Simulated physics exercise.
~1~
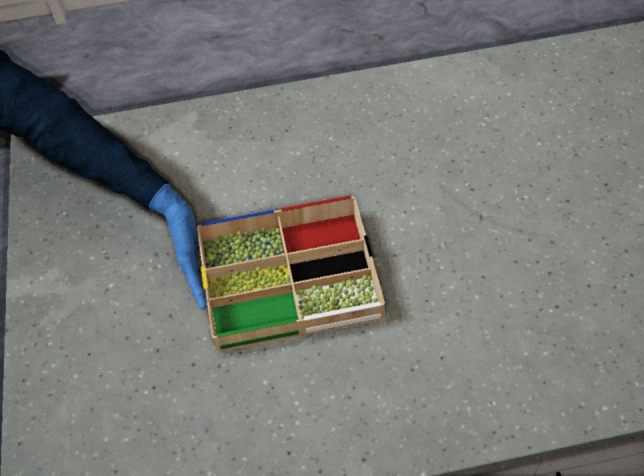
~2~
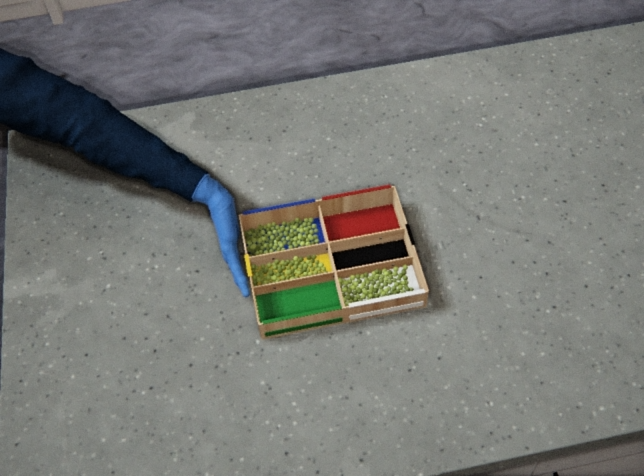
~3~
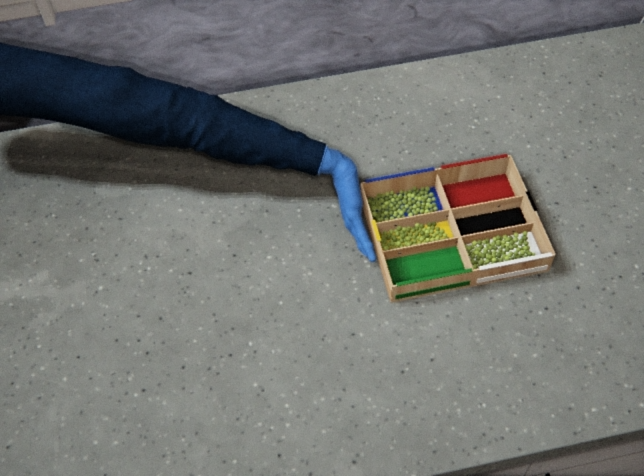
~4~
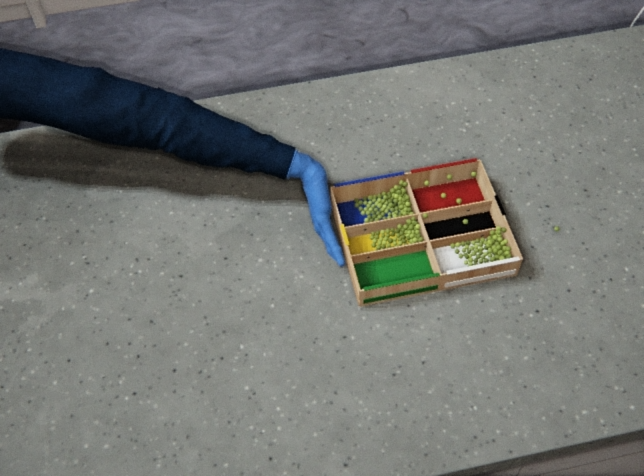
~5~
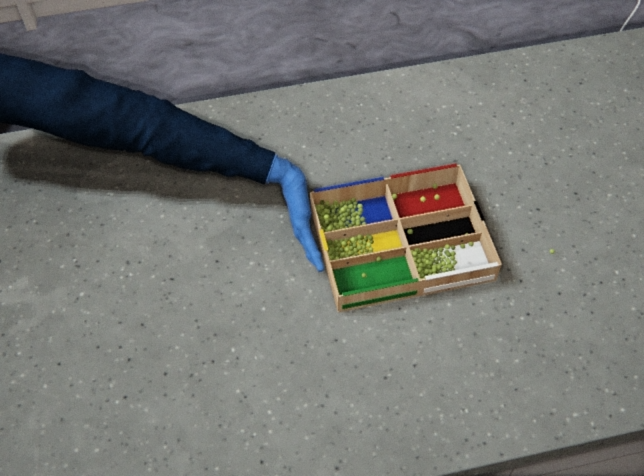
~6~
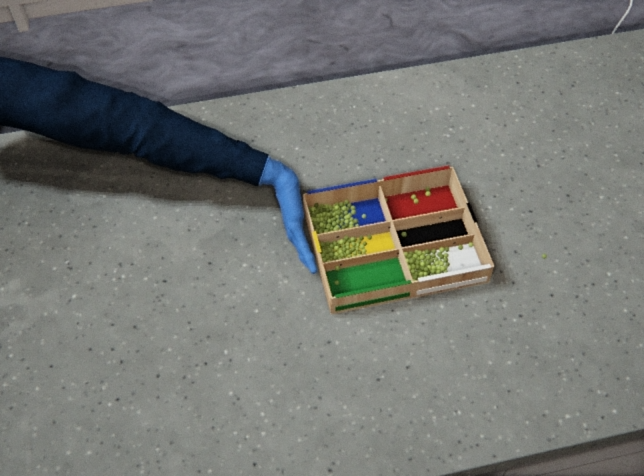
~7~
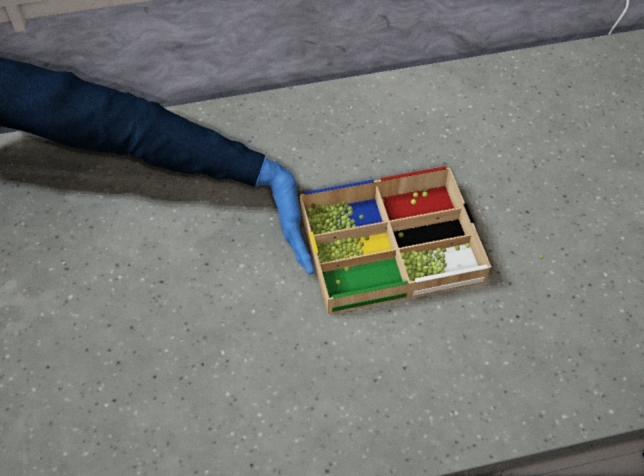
A blue-gloved hand pushed a wooden tray of dried peas right across a gray speckled surface, then moved it back left a shorter way, as peas shifted and a few hopped into other compartments, before the tray came to rest with most still in place.
